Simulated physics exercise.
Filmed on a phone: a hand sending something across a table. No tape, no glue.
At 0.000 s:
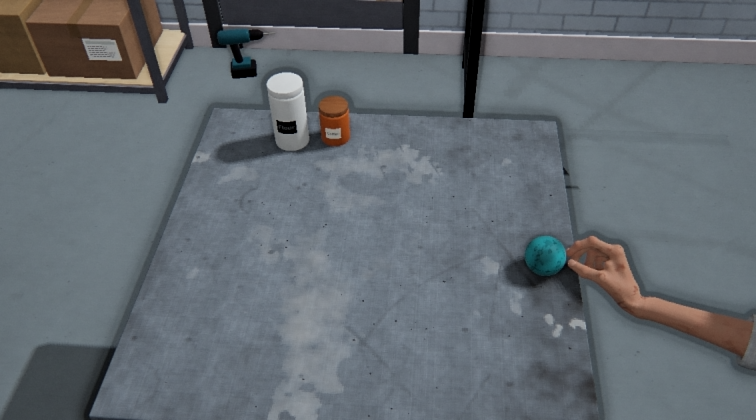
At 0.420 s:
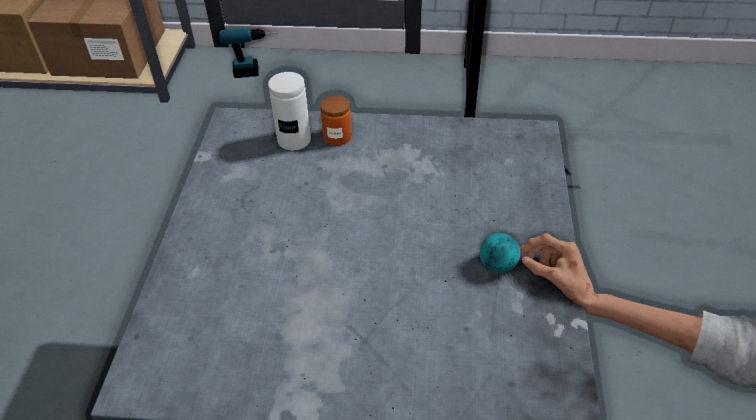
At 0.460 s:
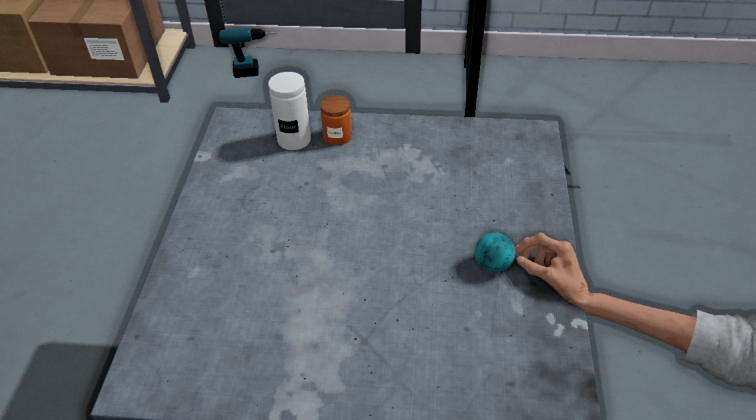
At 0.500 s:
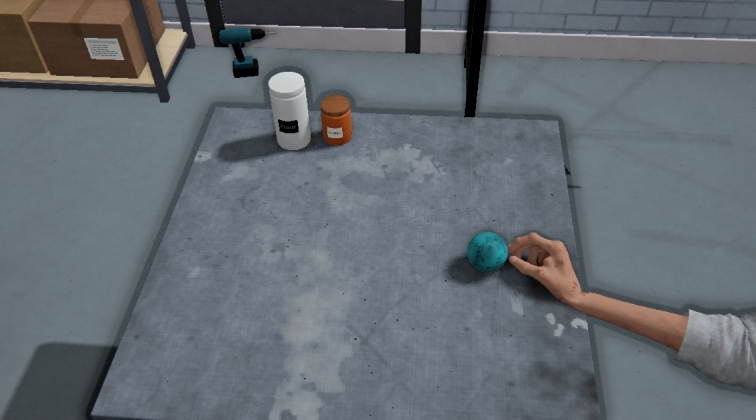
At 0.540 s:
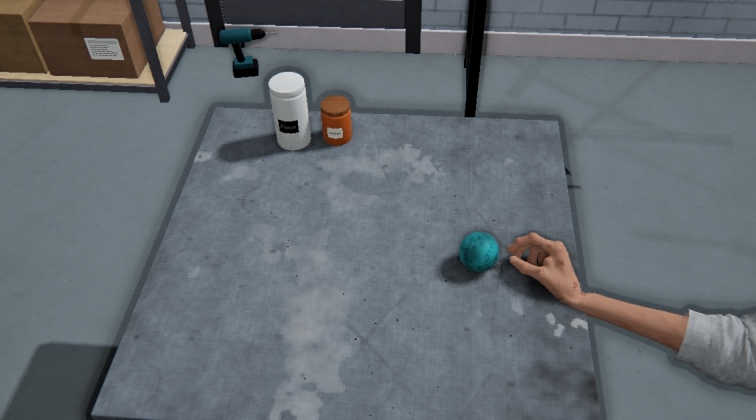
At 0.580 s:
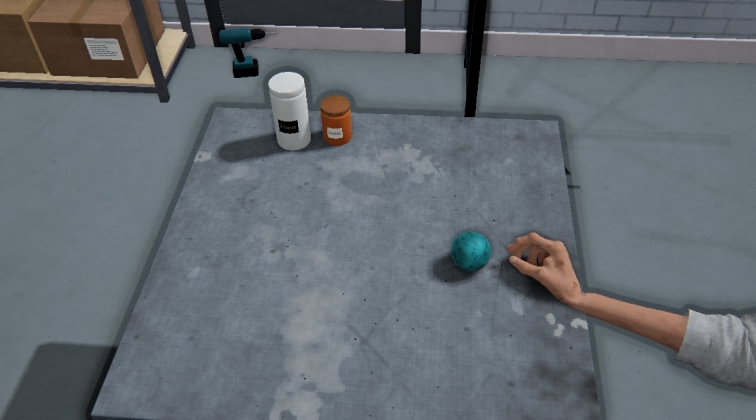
A hand moves a turquoise ball left across a gray table and releases it rolling slowly.
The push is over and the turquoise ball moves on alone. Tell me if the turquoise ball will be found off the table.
The turquoise ball remains on top.
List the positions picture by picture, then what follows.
Under the hand; turquoise ball (545, 256), in the first frame.
Under the hand; turquoise ball (500, 253), in the second frame.
Under the hand; turquoise ball (495, 253), in the third frame.
Turquoise ball (487, 252), in the fourth frame.
Turquoise ball (479, 252) shifted a little, in the fifth frame.
Turquoise ball (471, 252) shifted a little, in the sixth frame.
After 0.68 s, turquoise ball shifted about its own width near (452, 251).
After 0.98 s, turquoise ball shifted well along near (406, 248).
After 1.18 s, turquoise ball shifted well along near (382, 247).
After 1.48 s, turquoise ball shifted well along near (359, 246).
In the end (2.2 s), moved from the start, turquoise ball. At the end, from the last picture's camera, turquoise ball near (350, 245).
